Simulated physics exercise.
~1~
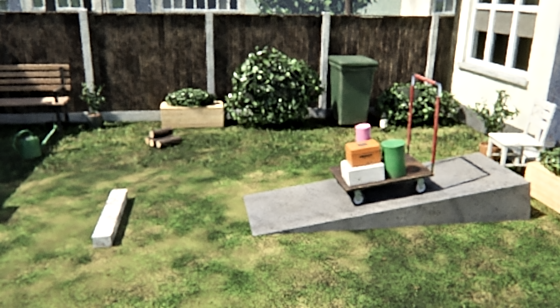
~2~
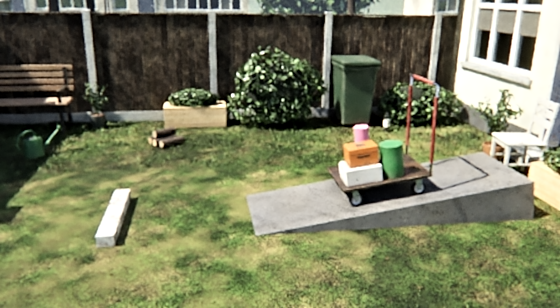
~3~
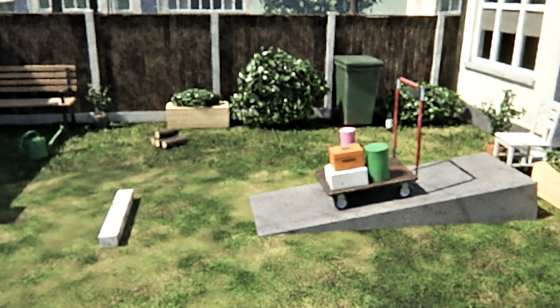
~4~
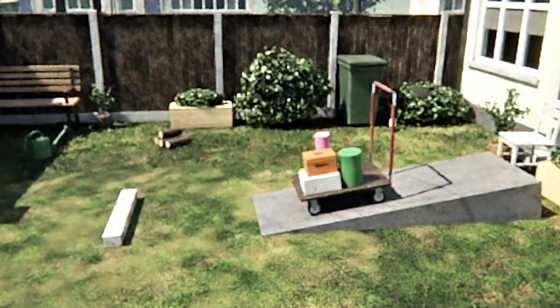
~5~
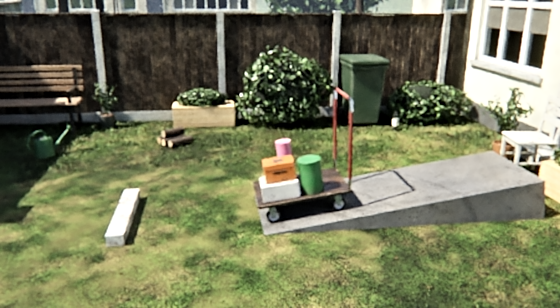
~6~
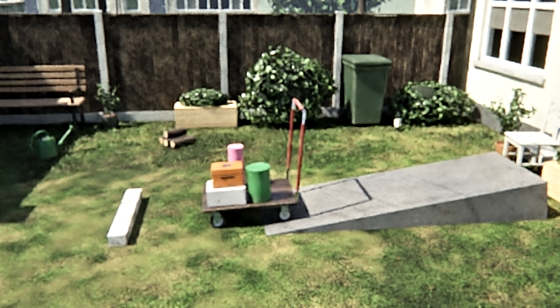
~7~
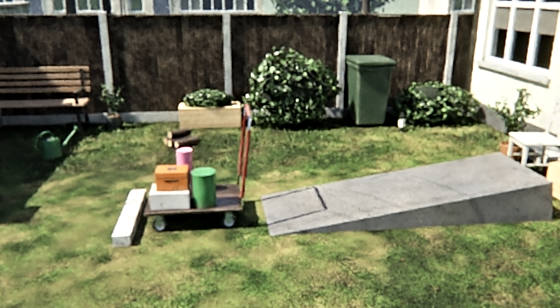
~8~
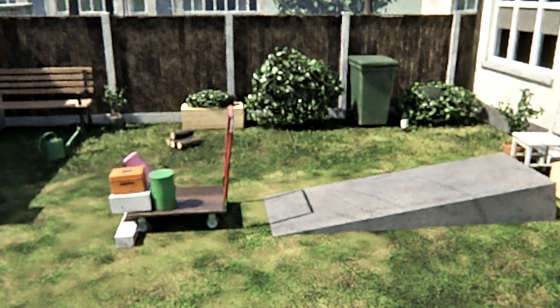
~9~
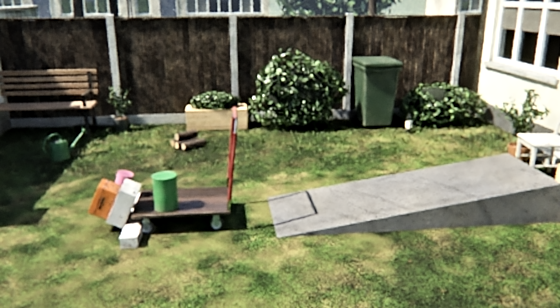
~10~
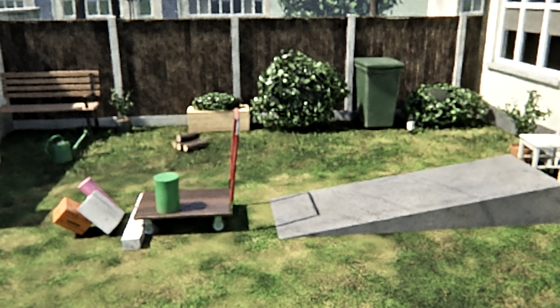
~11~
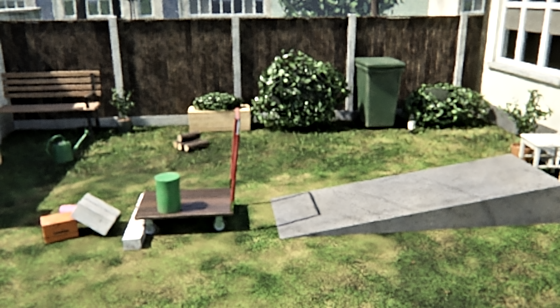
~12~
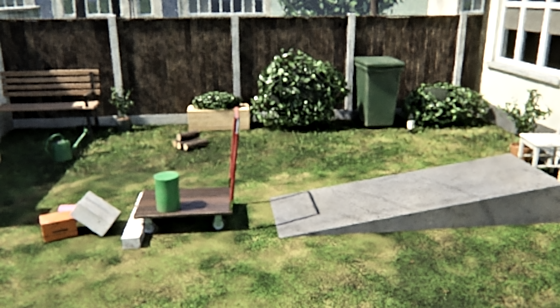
Loaded trolley rolling left down a garden ramp and stopping at a kerb, spilling two boxes and a pink canister, green pail staying aboard.
